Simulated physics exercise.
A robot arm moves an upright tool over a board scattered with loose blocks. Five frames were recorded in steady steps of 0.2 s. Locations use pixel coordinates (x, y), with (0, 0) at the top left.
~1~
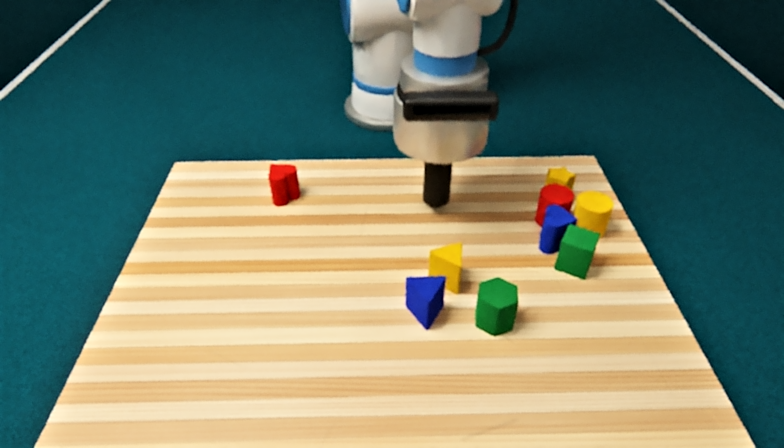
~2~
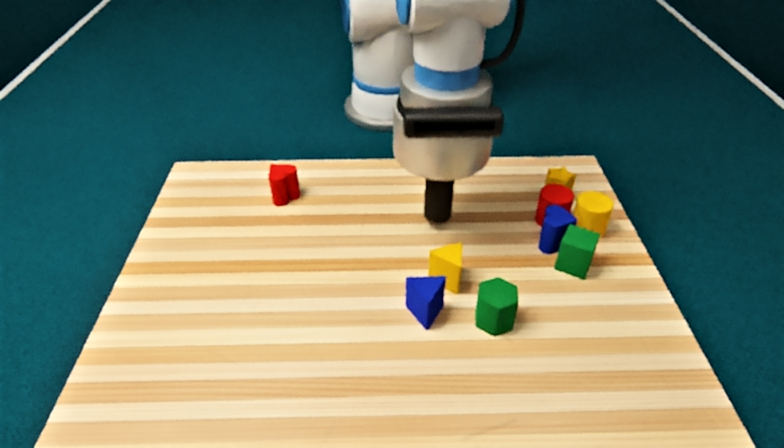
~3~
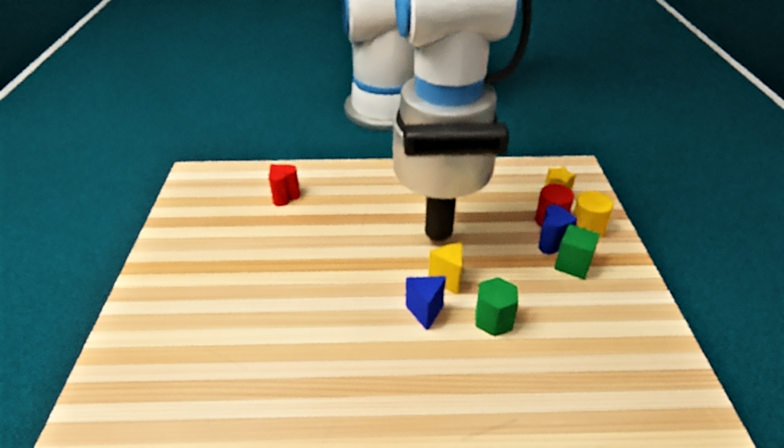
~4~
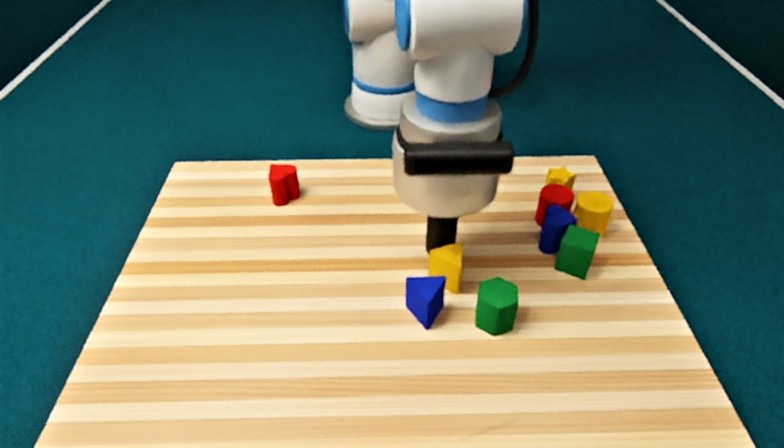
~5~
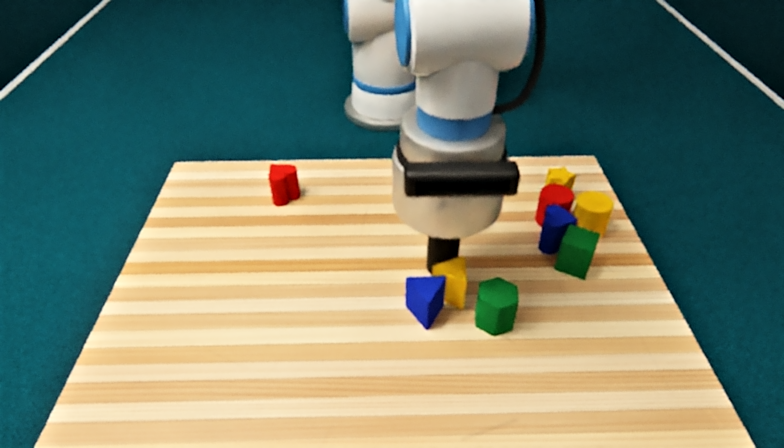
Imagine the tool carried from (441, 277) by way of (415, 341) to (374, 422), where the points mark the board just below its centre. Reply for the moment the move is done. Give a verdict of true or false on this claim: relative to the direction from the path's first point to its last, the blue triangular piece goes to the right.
False - the claim does not hold.
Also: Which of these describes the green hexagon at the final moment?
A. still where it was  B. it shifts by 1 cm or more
I'll go with A - still where it was.
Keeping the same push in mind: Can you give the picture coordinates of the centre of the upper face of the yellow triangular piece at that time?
When the path ends, it will be at (458, 290).
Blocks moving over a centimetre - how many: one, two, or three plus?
Two move.
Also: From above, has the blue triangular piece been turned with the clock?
The answer is no.
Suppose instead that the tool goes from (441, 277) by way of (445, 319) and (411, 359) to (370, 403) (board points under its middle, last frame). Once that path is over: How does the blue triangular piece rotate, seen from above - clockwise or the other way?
From overhead, clockwise.
What follows on the original path. One third of the way, tool (426, 309); blue triangular piece (421, 313), turned 20° clockwise; yellow triangular piece (458, 290), turned 45° anticlockwise.
Two thirds of the way, tool (402, 357); blue triangular piece (404, 366); yellow triangular piece (458, 290), turned 45° anticlockwise.
At the end, tool (374, 413); blue triangular piece (397, 419), turned 45° anticlockwise; yellow triangular piece (458, 290), turned 45° anticlockwise; green hexagon not moved.
